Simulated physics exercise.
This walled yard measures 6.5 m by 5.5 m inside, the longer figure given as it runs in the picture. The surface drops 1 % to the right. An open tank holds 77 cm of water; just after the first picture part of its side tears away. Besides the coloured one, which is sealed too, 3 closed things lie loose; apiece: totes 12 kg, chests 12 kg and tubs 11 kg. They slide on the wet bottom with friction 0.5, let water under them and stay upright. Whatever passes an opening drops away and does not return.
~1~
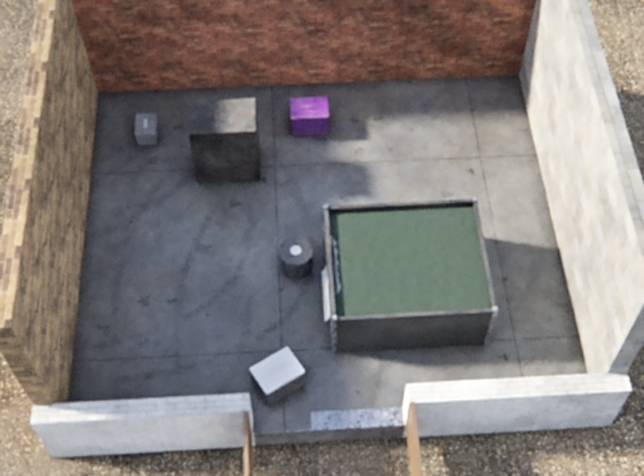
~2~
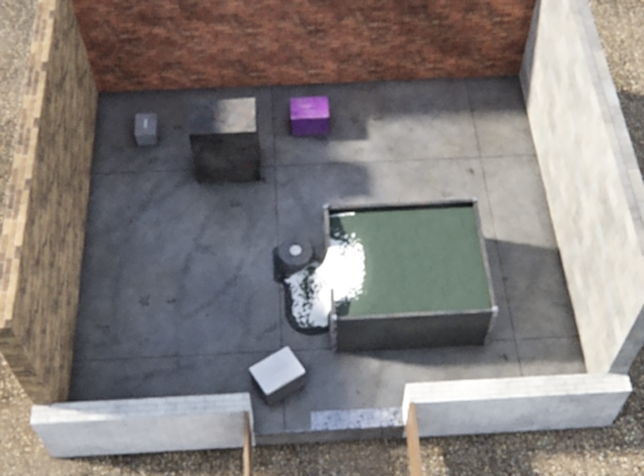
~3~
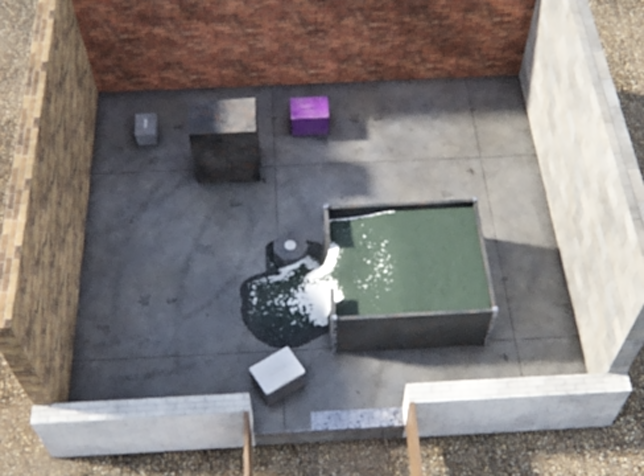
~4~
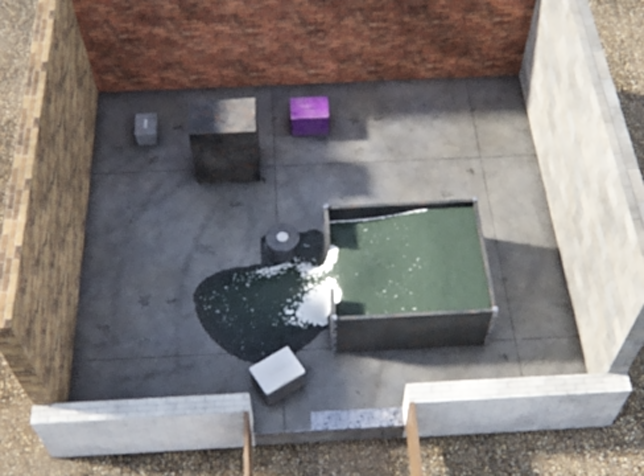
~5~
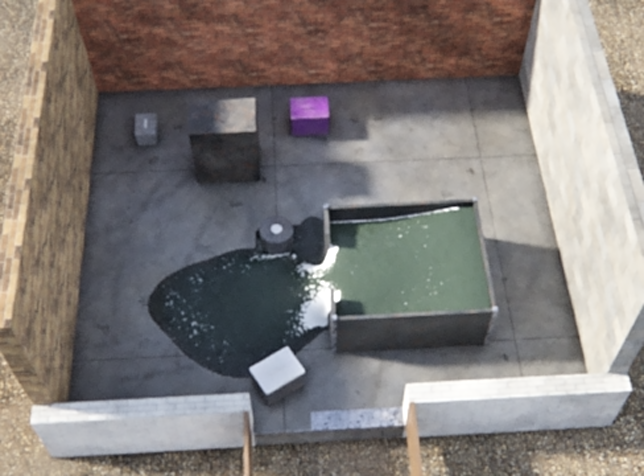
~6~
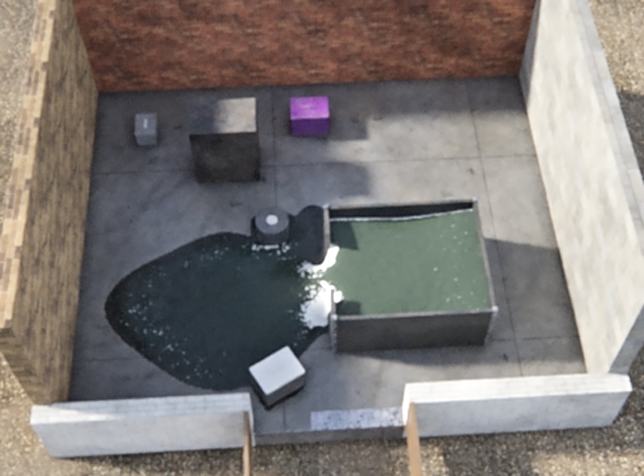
Water gushed through the left side of an open tank in a walled yard and spread leftward in a dark pool, nudging a small grey tub back and left while the purple chest stayed put.
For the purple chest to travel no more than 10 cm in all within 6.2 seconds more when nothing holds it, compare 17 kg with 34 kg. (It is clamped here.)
I expect that only the higher weight holds it.
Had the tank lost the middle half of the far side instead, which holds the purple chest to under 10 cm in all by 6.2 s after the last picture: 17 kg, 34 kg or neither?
Then neither weight holds it.
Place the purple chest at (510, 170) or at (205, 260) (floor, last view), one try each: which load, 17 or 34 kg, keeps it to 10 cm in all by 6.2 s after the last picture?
In that order: Either load holds; neither holds.
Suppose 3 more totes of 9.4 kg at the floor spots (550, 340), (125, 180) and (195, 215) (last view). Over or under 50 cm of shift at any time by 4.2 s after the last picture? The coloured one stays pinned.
In that order: Less, over, more.
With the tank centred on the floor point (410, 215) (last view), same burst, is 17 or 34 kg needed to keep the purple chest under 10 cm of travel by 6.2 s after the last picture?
Then only the larger load is enough.
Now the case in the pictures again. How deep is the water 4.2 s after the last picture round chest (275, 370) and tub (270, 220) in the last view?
About 4 and 2 cm.
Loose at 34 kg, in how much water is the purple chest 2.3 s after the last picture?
Roughly 0 cm.
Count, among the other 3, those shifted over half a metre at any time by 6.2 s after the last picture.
I count 3.
Then, 0.6 s after the last picture the purple chest would be 0 cm from its start with 17 kg and 0 cm from its start with 34 kg; 0 cm of water round it then.
Then, 2.3 s after the last picture the purple chest would be 0 cm from its start with 17 kg and 0 cm from its start with 34 kg; 0 cm of water round it then.
Then, 4.2 s after the last picture the purple chest would be 1 cm from its start with 17 kg and 0 cm from its start with 34 kg; 4 cm of water round it then.
Then, 6.2 s after the last picture the purple chest would be 45 cm from its start with 17 kg and 2 cm from its start with 34 kg; 4 cm of water round it then.
